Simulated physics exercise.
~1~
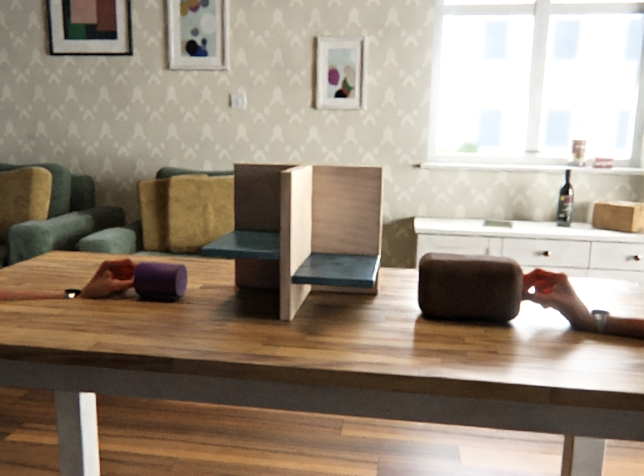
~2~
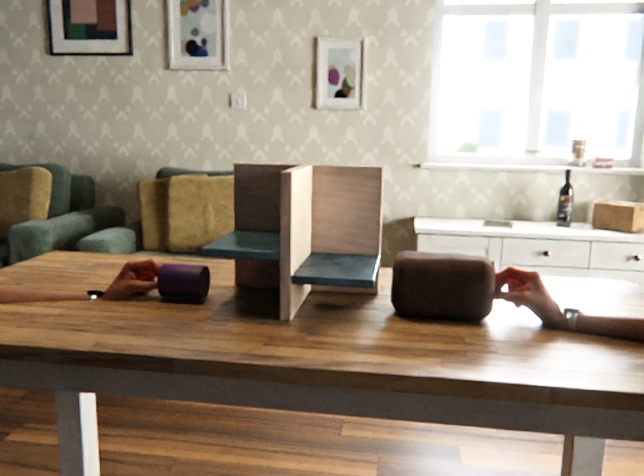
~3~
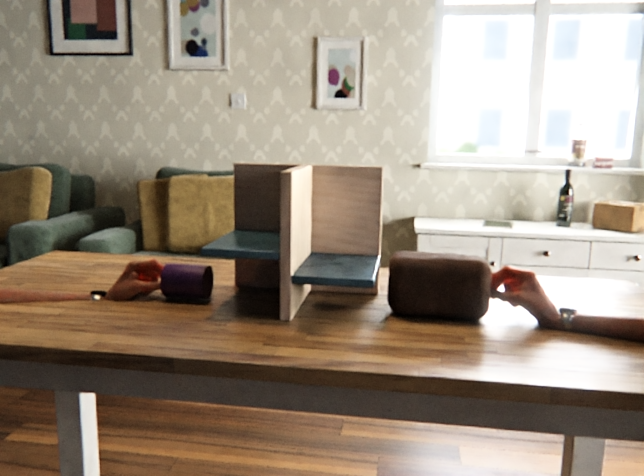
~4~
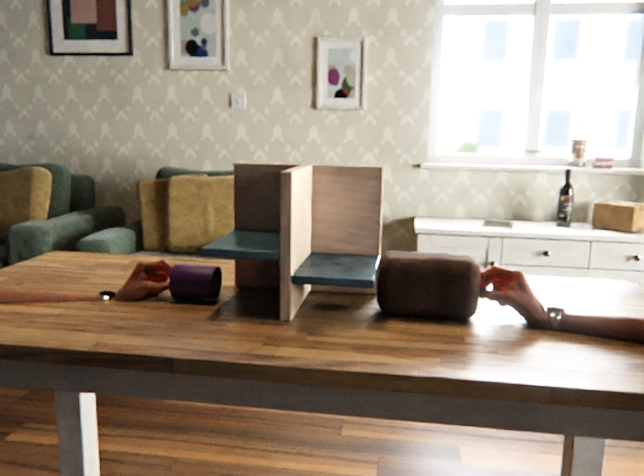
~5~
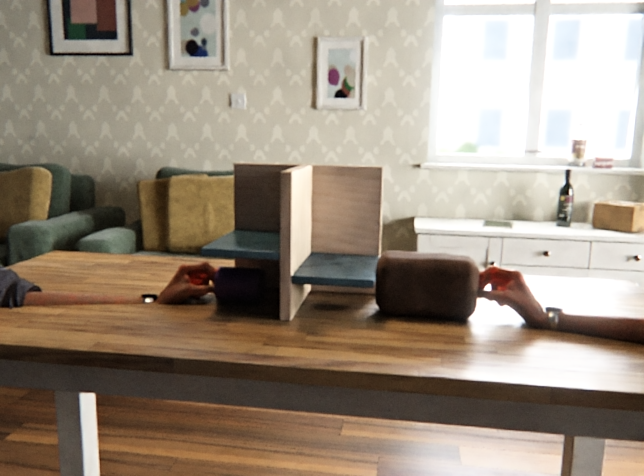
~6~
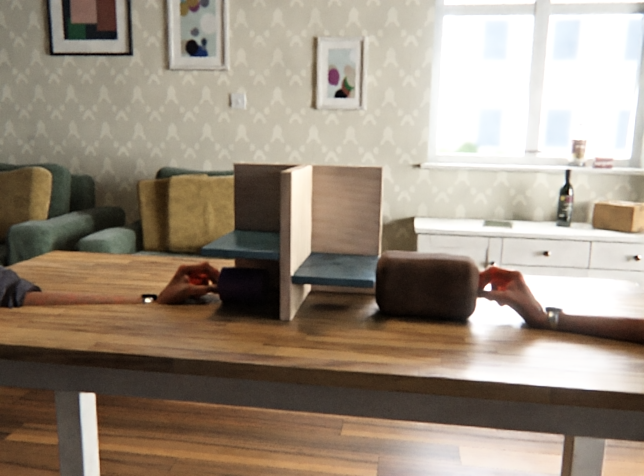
Purple beaker on its side sliding right under a shelf, pushed by a hand, while a brown loaf pushed left stops at the edge.
